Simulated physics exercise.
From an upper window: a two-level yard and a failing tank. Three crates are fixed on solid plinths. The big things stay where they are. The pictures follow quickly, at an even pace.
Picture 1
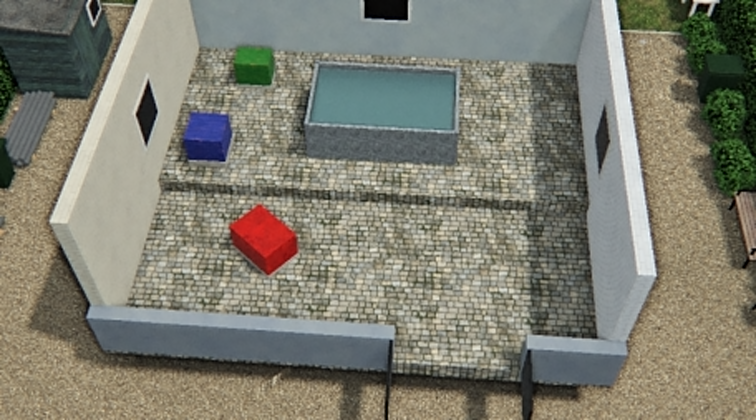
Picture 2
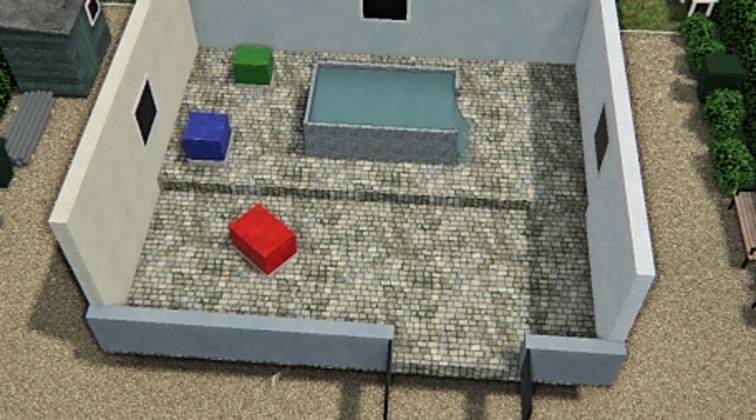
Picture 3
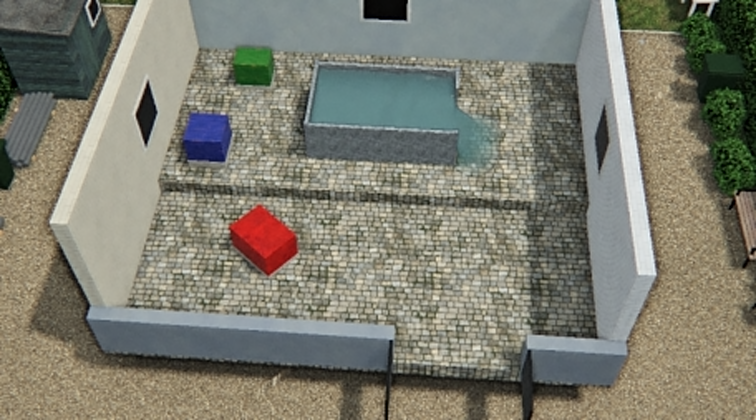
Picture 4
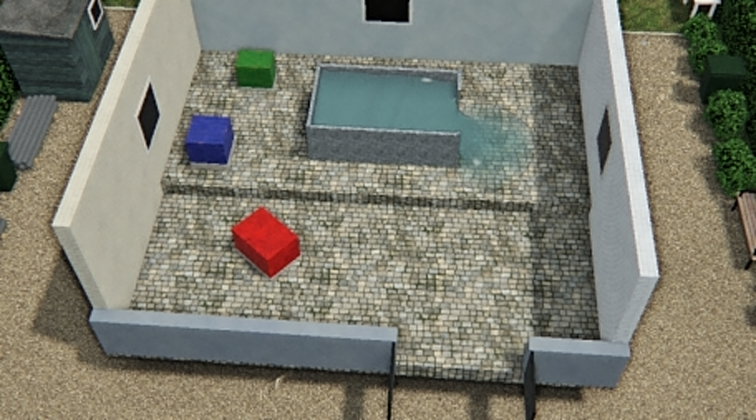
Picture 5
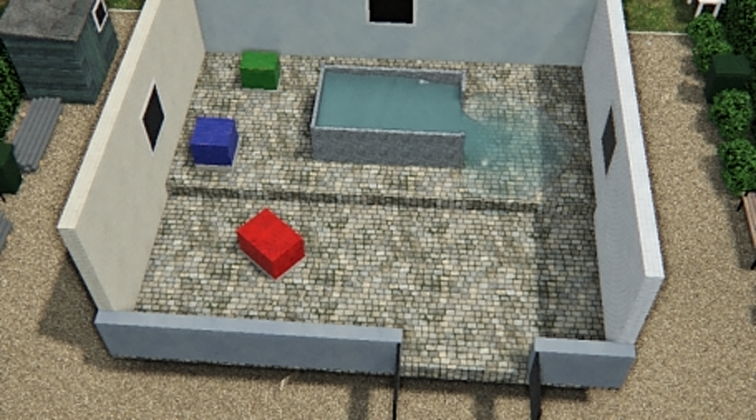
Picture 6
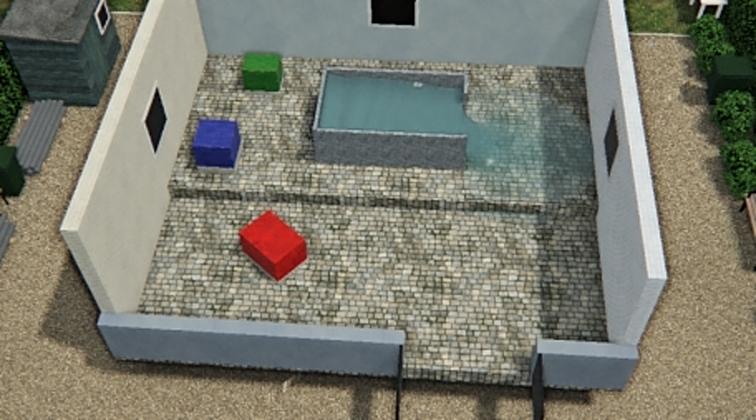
Water pours from the right side of a raised tank and spreads across the paved yard.
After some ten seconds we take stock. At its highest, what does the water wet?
In the end: The blue crate keeps dry; the green crate is soaked; the red crate is soaked.
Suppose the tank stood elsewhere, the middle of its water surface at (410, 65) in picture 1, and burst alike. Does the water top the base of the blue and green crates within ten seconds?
Blue is safe; green is spared.
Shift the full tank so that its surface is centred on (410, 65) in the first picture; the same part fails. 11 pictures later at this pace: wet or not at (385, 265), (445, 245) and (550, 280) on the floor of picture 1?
As listed: No water, no water, under water.
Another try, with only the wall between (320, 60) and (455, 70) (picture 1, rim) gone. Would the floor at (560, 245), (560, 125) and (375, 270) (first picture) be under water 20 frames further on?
In turn: Wet, under water, free of water.
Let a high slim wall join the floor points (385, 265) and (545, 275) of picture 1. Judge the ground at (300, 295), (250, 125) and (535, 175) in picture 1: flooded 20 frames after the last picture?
As listed: Dry, dry, wet.
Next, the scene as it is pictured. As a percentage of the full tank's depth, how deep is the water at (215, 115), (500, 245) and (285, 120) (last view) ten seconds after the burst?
About 6, 2 and 4 per cent.
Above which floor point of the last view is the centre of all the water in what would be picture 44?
I would point to (434, 165).
A moment on, water covers 20 % of the floor; the blue crate not reached, the green crate not reached, the red crate not reached.
Next, water covers 25 % of the floor; the blue crate not reached, the green crate not reached, the red crate not reached.
Then, water covers 40 % of the floor; the blue crate not reached, the green crate not reached, the red crate not reached.
Later, water covers 75 % of the floor; the blue crate water round its plinth, the green crate water round its plinth, the red crate water round its plinth.
In the end, water covers 90 % of the floor; the blue crate stayed above the water, the green crate was topped, the red crate was topped.
